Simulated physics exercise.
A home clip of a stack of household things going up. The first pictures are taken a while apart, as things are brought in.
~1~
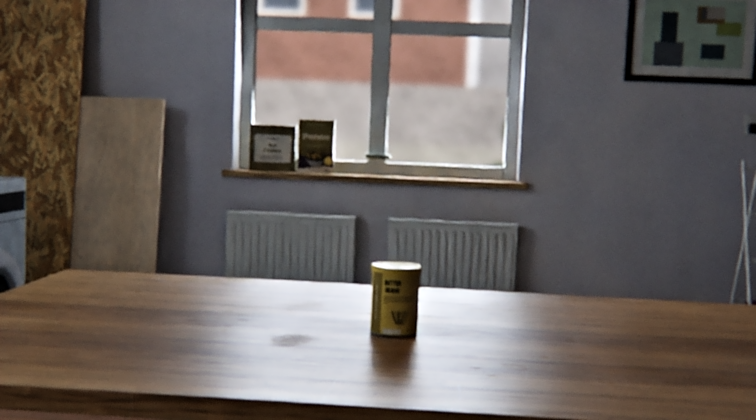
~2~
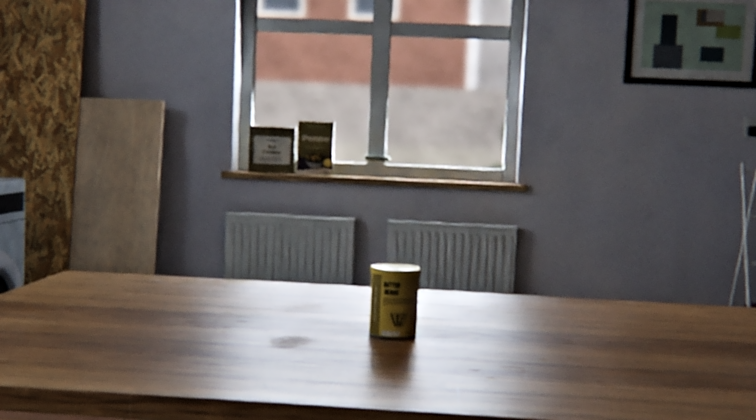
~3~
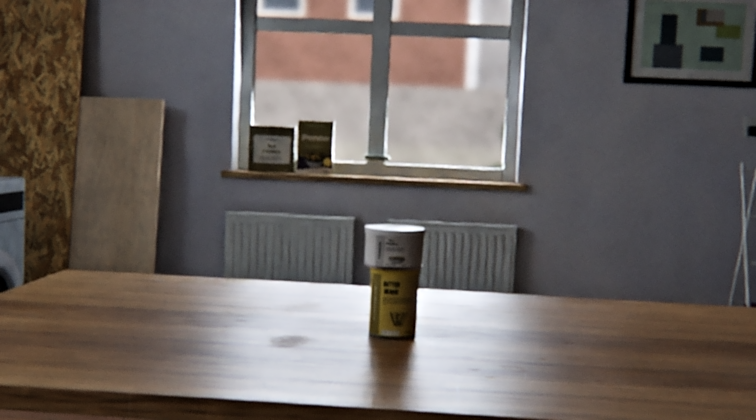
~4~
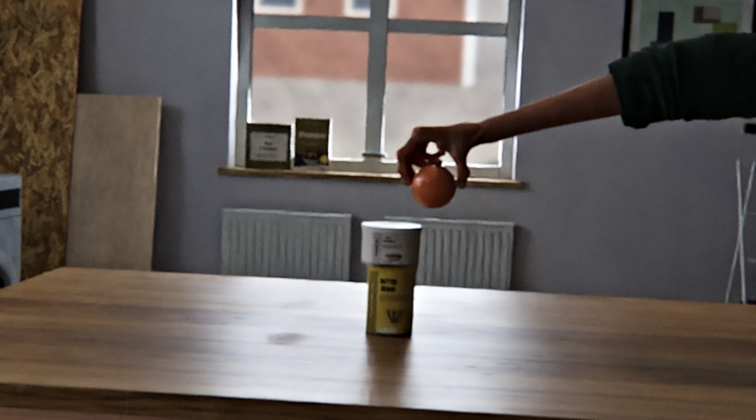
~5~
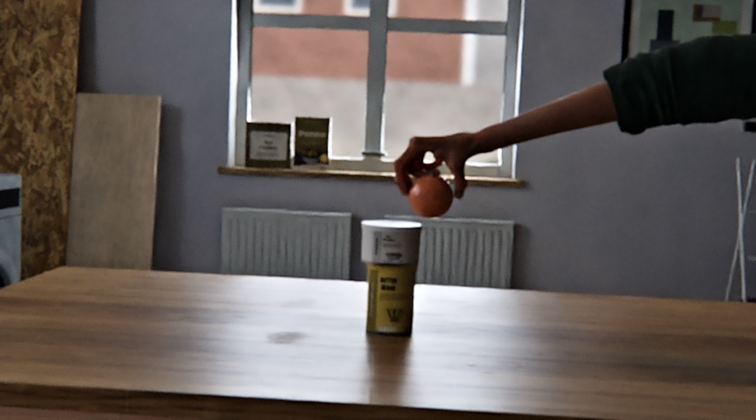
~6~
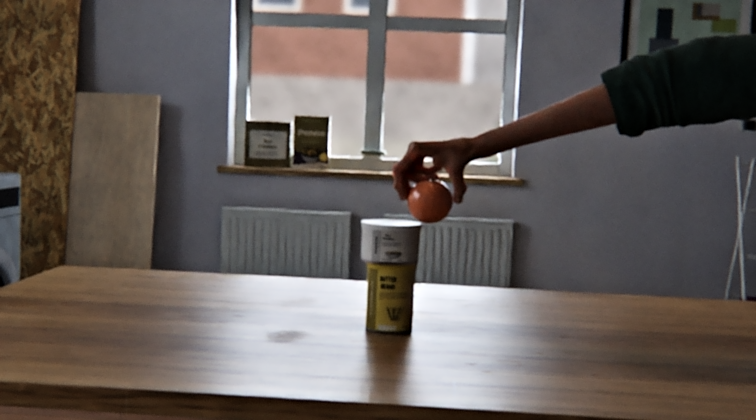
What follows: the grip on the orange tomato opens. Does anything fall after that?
In the end the pile gives way.
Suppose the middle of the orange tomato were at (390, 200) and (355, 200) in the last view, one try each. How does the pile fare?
First, it holds; second, it gives way.
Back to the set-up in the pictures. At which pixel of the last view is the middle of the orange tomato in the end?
At about (468, 312).
Then, 0.40 s after the last picture, orange tomato now fallen.
Then, 0.60 s after the last picture, nothing new.
At rest, fallen, orange tomato; the other 2 in place. Seen from the same camera at the end, orange tomato near (468, 312). The pile loses its balance.
